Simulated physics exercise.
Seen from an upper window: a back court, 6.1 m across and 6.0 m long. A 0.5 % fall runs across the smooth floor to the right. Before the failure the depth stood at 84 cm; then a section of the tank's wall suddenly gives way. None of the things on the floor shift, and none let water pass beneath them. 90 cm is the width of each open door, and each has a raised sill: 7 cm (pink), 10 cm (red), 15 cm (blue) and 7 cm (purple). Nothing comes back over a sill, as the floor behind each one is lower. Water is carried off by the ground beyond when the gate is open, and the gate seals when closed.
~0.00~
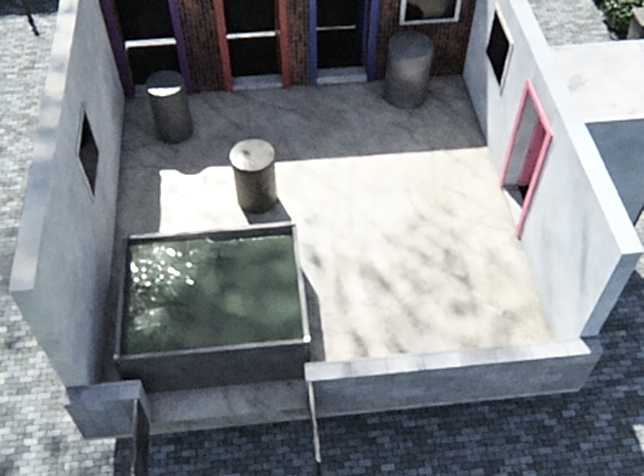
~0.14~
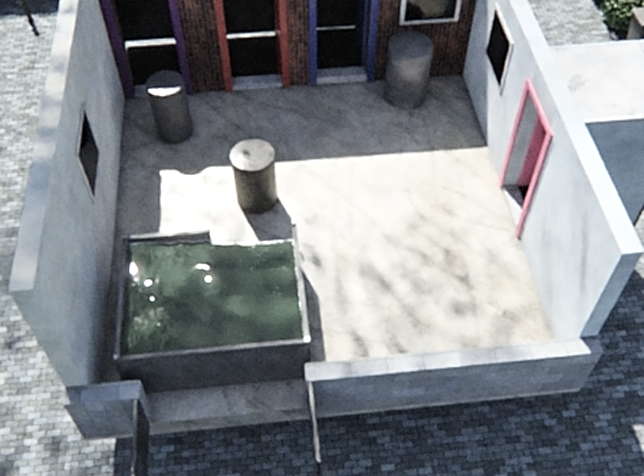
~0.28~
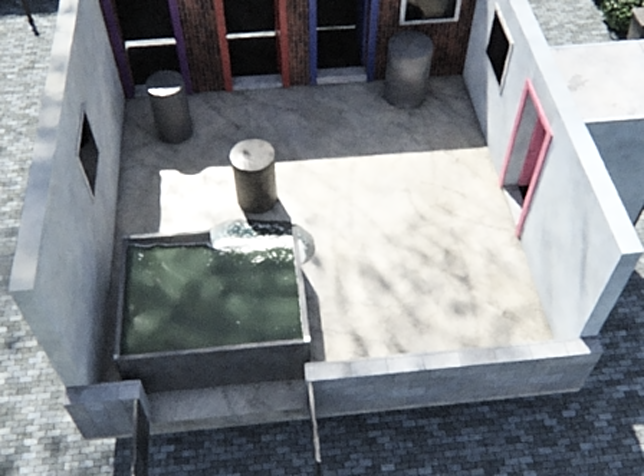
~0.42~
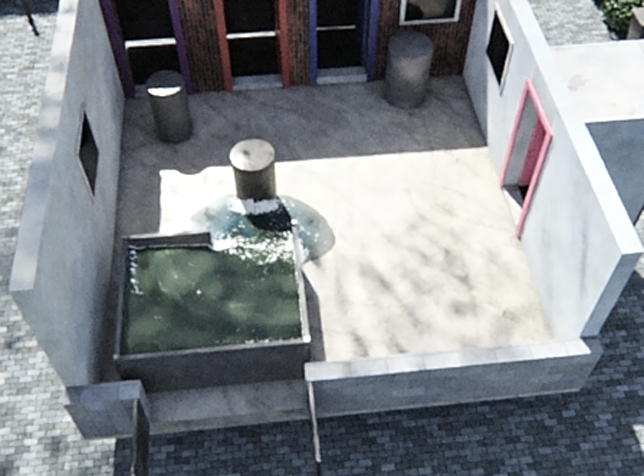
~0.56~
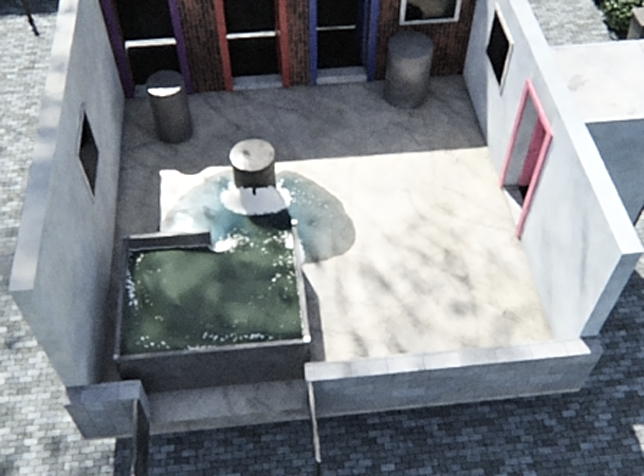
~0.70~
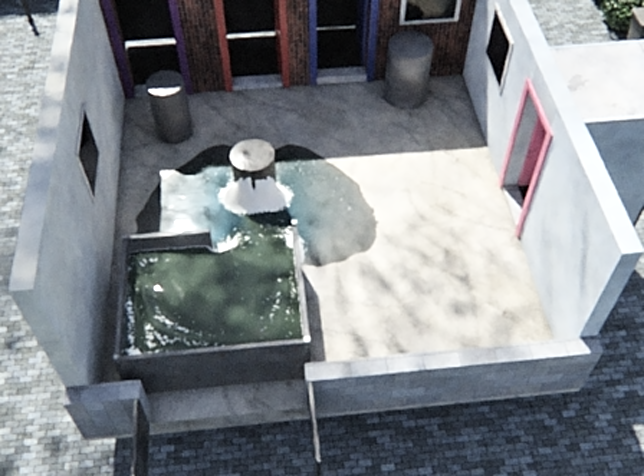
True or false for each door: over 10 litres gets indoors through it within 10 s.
Pink door - true, red door - true, blue door - true, purple door - true.
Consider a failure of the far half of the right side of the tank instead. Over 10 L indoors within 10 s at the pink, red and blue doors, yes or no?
Pink exceeds; red falls short; blue falls short.
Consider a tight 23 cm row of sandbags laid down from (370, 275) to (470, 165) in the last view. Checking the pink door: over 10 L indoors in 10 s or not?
After that, pink comes out fine.
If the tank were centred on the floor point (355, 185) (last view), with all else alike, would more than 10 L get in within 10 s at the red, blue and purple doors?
At the red door the limit is not exceeded, at the blue door surpassed, at the purple door surpassed.
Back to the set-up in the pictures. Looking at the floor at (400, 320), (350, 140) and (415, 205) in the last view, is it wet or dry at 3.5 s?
The first point is not yet hit, the second is awash and the third is awash.
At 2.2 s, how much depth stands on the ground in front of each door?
Readings (cm): Pink = 2; red = 14; blue = 23; purple = 21.
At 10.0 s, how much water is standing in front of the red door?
Average: ~ 9.0 cm.
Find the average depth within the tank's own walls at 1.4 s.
I'd put the average depth near 54 cm.
After 1.4 s water covers 40 % of the floor and is deepest (58 cm) near (257, 223); pink door not reached, red door not reached, blue door 14 cm at the sill, 0 L in, purple door not reached.
After 2.2 s water covers 60 % of the floor and is deepest (42 cm) near (257, 223); pink door not reached, red door 14 cm at the sill, 0 L in, blue door 23 cm at the sill, 6 L in, purple door 21 cm at the sill, 17 L in.
After 3.5 s water covers 70 % of the floor and is deepest (34 cm) near (417, 79); pink door 11 cm at the sill, 10 L in, red door 14 cm at the sill, 6 L in, blue door 17 cm at the sill, 31 L in, purple door 19 cm at the sill, 132 L in.
After 6.0 s water covers 85 % of the floor and is deepest (18 cm) near (257, 223); pink door 11 cm at the sill, 35 L in, red door 13 cm at the sill, 26 L in, blue door 14 cm at the sill, 35 L in, purple door 12 cm at the sill, 241 L in.
After 10.0 s water covers 100 % of the floor and is deepest (16 cm) near (552, 366); pink door 12 cm at the sill, 85 L in, red door 9 cm at the sill, 35 L in, blue door 11 cm at the sill, 35 L in, purple door 8 cm at the sill, 283 L in.
